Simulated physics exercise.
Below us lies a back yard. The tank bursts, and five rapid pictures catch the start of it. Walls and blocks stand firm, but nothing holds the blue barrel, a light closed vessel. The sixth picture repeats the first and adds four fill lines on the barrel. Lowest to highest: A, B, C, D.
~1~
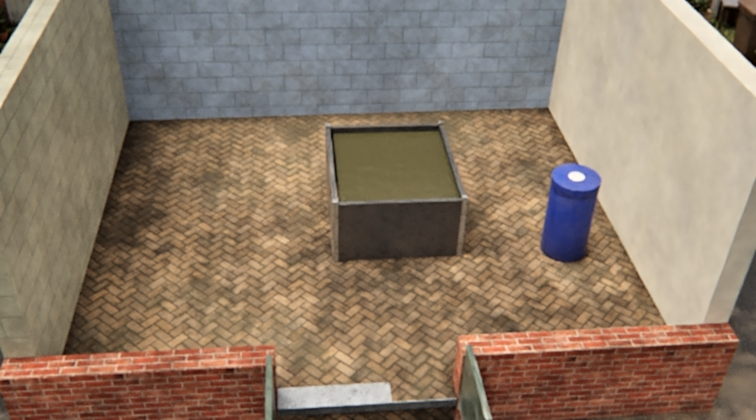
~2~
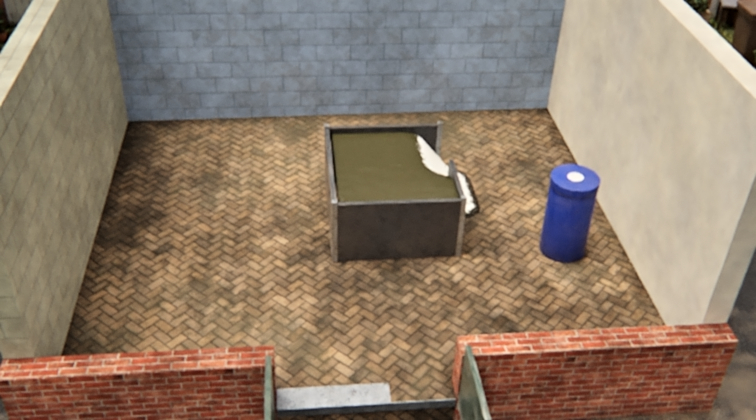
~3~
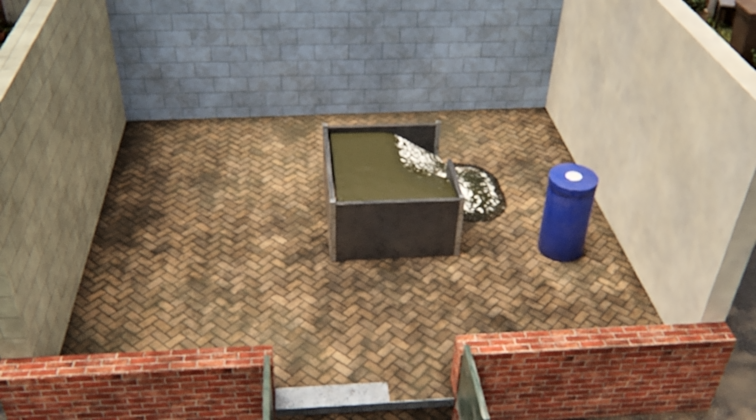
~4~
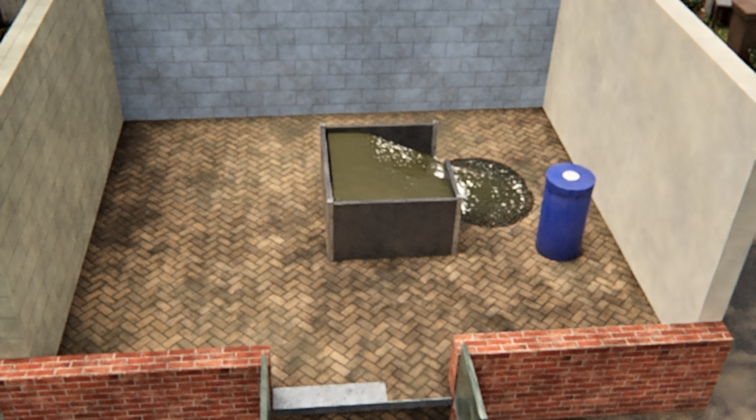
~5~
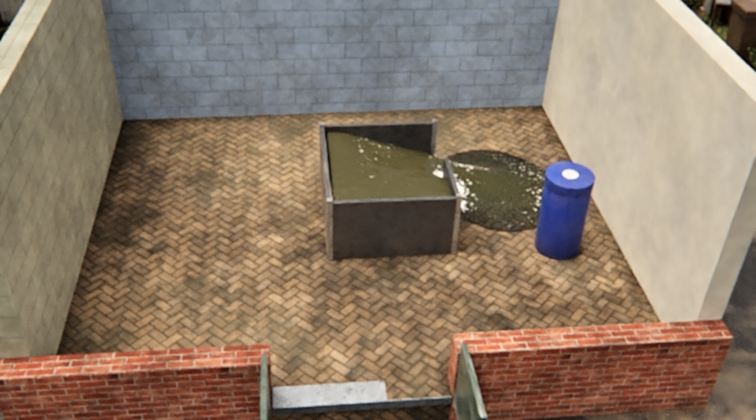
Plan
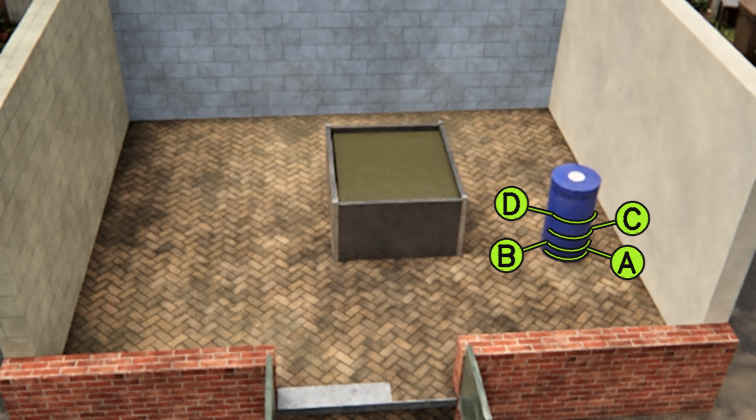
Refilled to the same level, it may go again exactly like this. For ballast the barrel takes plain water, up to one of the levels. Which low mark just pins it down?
It is B.
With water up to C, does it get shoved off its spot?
No, that is safe.
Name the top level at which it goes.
Level A.
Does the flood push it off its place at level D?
No, that is safe.
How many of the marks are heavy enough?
Three of the four.
On the marked copy, A at (570, 259); B at (572, 250); C at (575, 238); D at (578, 222); from the bottom up A, B, C, D.
For level A, it is pushed about its own width away.
For level B, it does not move.
For level C, it does not move.
For level D, it does not move.
